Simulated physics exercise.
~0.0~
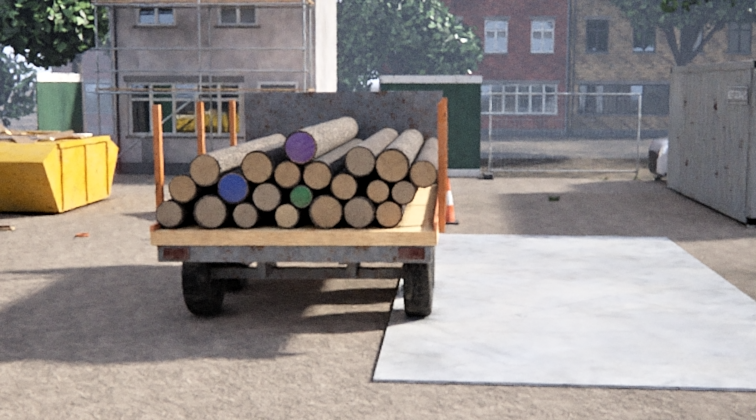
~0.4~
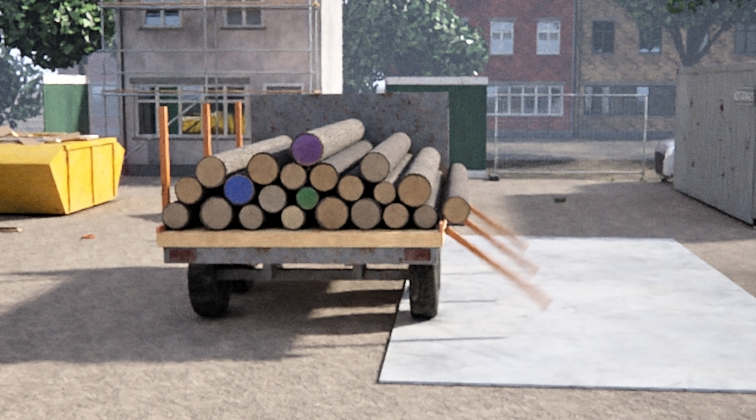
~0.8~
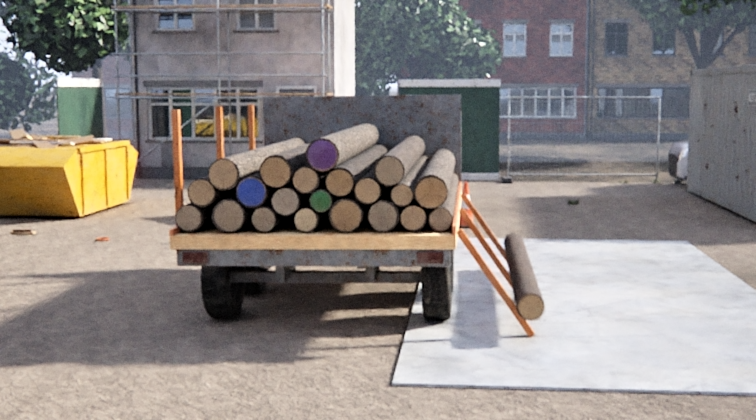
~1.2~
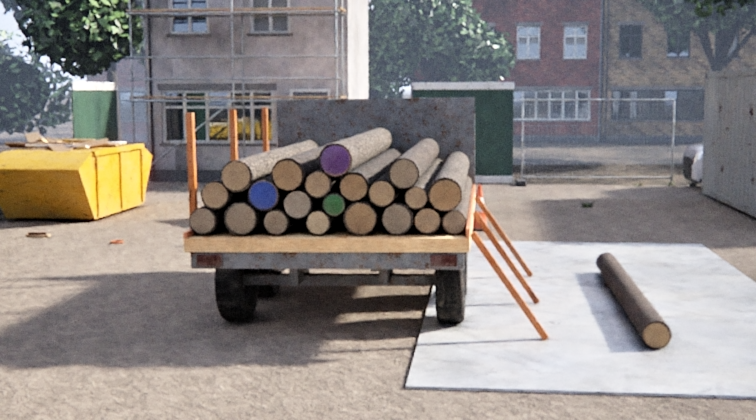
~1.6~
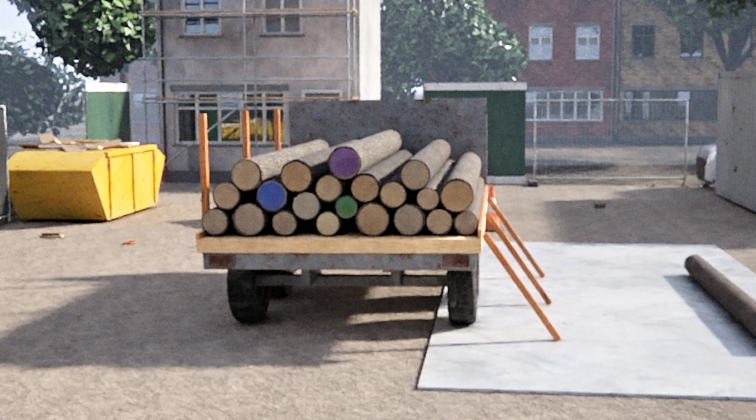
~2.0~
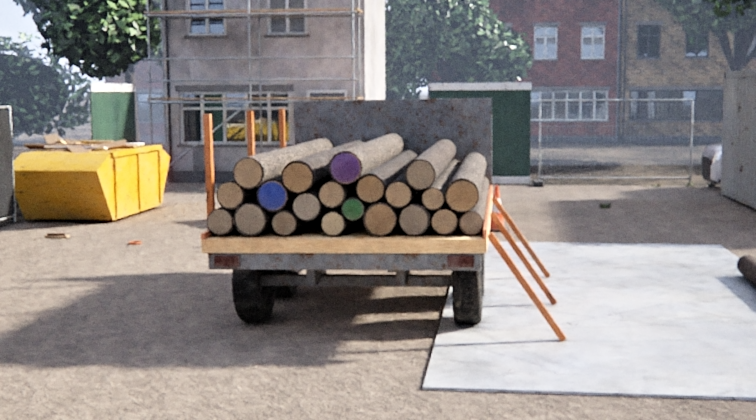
Farm trailer stacked with timber poles dropping its right-hand posts, one pole rolling off across a pale slab, the rest staying put.
